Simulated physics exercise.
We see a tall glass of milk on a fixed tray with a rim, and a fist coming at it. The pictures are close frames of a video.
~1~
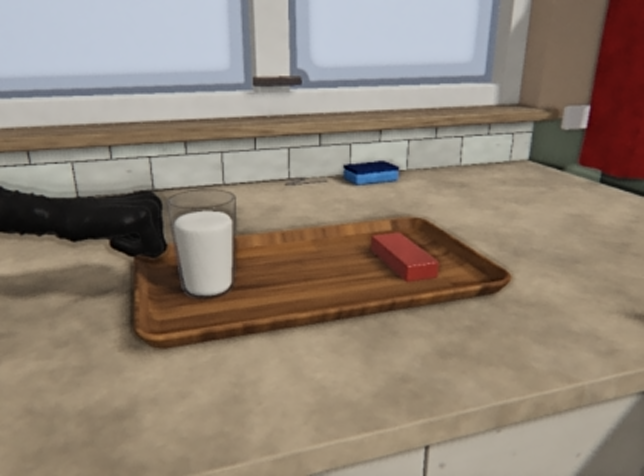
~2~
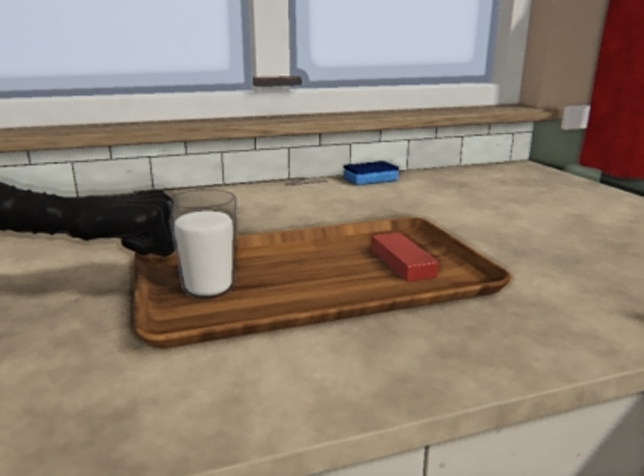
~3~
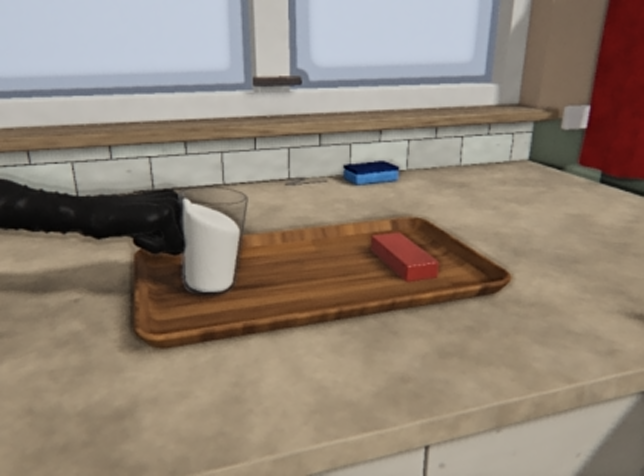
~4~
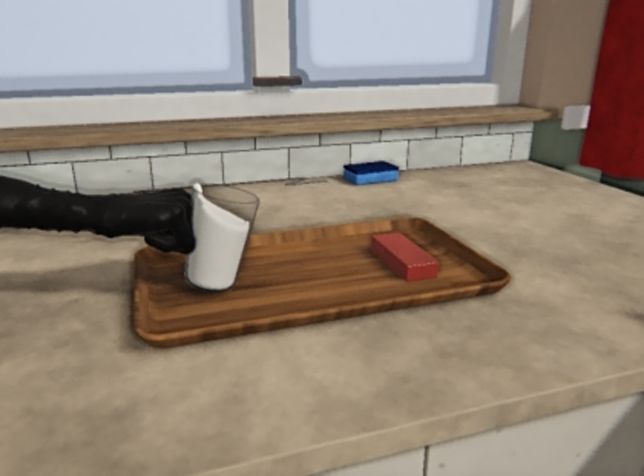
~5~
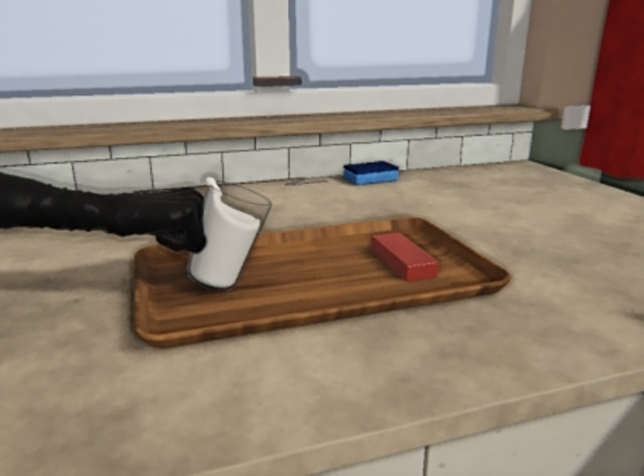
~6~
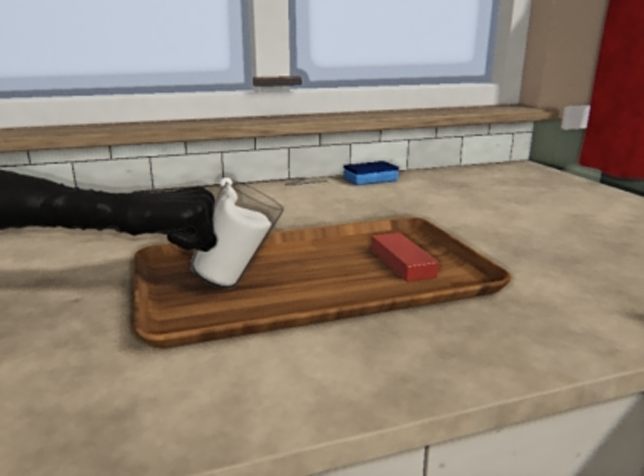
On a kitchen counter, a black-gloved fist pushes a glass of white liquid on a wooden tray, tilting it rightward.
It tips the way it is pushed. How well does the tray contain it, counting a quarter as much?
In the end three quarters and more stay on the tray.
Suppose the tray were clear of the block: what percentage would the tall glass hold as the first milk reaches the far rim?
It comes to 45 per cent or so.
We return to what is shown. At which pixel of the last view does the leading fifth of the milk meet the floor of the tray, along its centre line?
At about (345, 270).
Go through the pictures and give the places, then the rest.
Tilt 0°; right rim (233, 197); surface from (174, 222) to (231, 216); the tray's far rim is at (462, 244); a block is fixed to the tray further along, in the first picture.
Tilt 0°; right rim (234, 197); surface from (174, 222) to (231, 216), in the second picture.
Tilt 7°; right rim (245, 198); surface from (183, 201) to (233, 218), in the third picture.
Tilt 14°; right rim (257, 200); surface from (196, 189) to (248, 221), in the fourth picture.
Tilt 22°; right rim (269, 203); surface from (204, 208) to (258, 220), in the fifth picture.
Tilt 30°; right rim (281, 208); surface from (208, 226) to (269, 216), in the sixth picture.
A moment on, the tall glass lies on its side and 90 per cent is in the glass, 3 on the tray and 7 above or beyond its rim.
Next, the tall glass lies on its side and 44 per cent is in the glass, 44 on the tray and 13 above or beyond its rim.
Then the tall glass lies on its side and 24 per cent is in the glass, 49 on the tray and 27 above or beyond its rim.
Later the tall glass lies on its side and 12 per cent is in the glass, 76 on the tray and 12 above or beyond its rim.
In the end 89 per cent is held by tray and glass, 11 is off the tray.
